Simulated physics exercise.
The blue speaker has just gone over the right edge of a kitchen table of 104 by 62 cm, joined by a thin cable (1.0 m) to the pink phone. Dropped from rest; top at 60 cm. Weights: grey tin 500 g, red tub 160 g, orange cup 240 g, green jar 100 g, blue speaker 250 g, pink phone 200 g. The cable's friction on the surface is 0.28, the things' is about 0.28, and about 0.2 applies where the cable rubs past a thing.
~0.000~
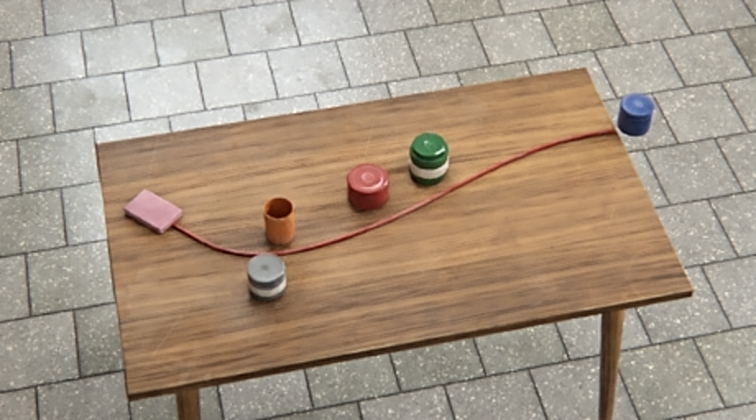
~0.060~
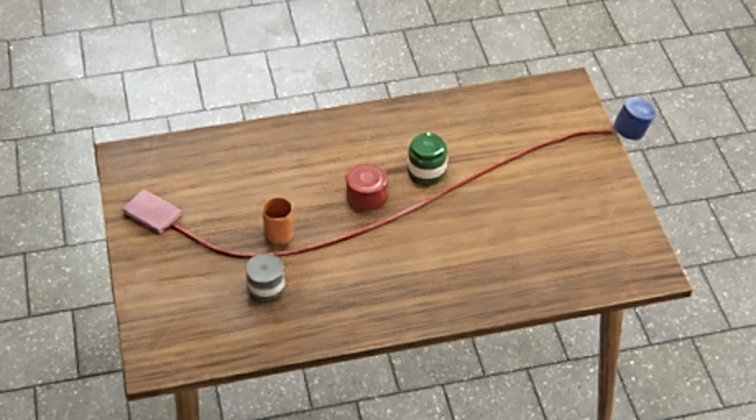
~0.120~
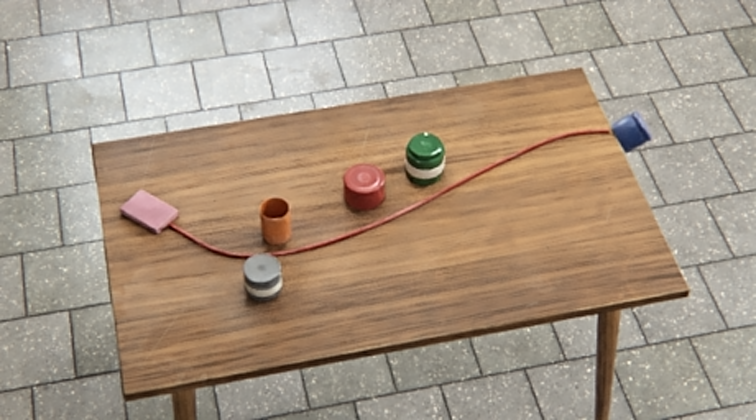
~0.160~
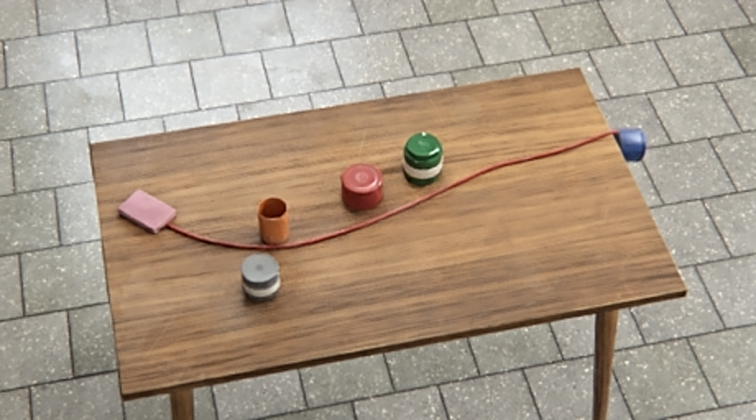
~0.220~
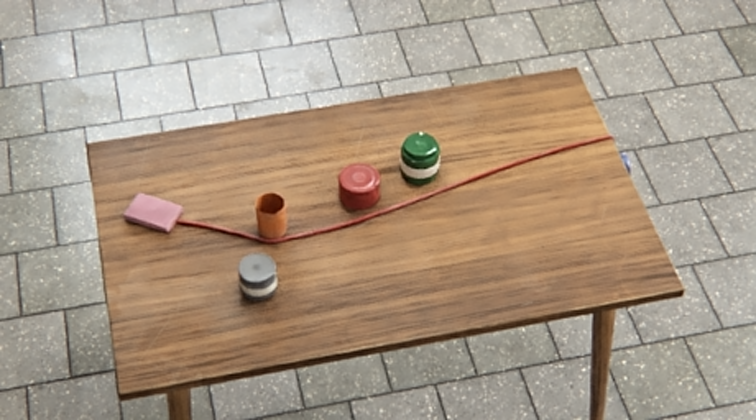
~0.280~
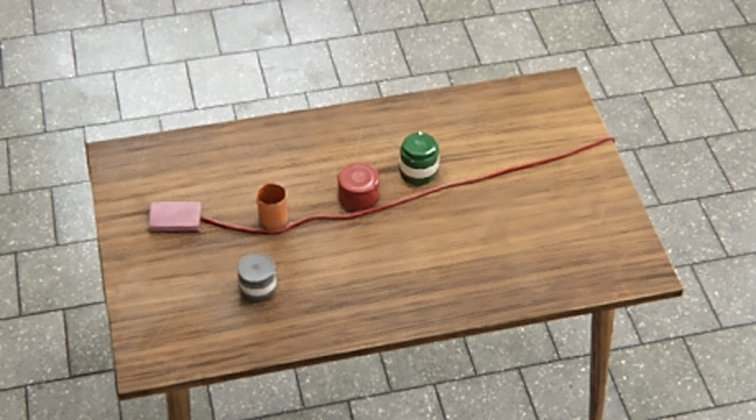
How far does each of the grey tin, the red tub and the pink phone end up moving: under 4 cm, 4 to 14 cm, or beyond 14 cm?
Outcome: I'd call the grey tin a tiny mover, I'd call the red tub a tiny mover, I'd call the pink phone a big mover.
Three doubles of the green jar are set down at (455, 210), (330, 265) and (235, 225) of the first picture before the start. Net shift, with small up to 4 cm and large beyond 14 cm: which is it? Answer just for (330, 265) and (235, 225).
The first would move just a bit, and the second would move a fair bit.
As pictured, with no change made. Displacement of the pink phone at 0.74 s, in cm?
The pink phone is around 40 cm from where it began.
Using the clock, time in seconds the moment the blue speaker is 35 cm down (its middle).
Answer: 0.60 s on the clock.
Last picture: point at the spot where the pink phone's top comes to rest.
(470, 207).
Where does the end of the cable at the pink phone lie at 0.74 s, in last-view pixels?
At about (363, 227).
At 0.5 s, the cable's tail end at (283, 224); pink phone 23 cm off its start, blue speaker over the edge, orange cup 7 cm off its start.
At 0.7 s, the cable's tail end at (363, 227); pink phone 38 cm off its start, orange cup 9 cm off its start, blue speaker over the edge.
At 1.0 s, the cable's tail end at (459, 213); pink phone 56 cm off its start at (434, 214), orange cup 9 cm off its start at (293, 177), blue speaker over the edge.
At 1.2 s, the cable's tail end at (495, 207); pink phone 63 cm off its start, orange cup 9 cm off its start, blue speaker over the edge.
At 2.4 s, the cable's tail end at (495, 207); pink phone 63 cm off its start at (470, 207), red tub 0 cm off its start at (358, 176), grey tin 0 cm off its start at (256, 267), orange cup 9 cm off its start at (293, 177).
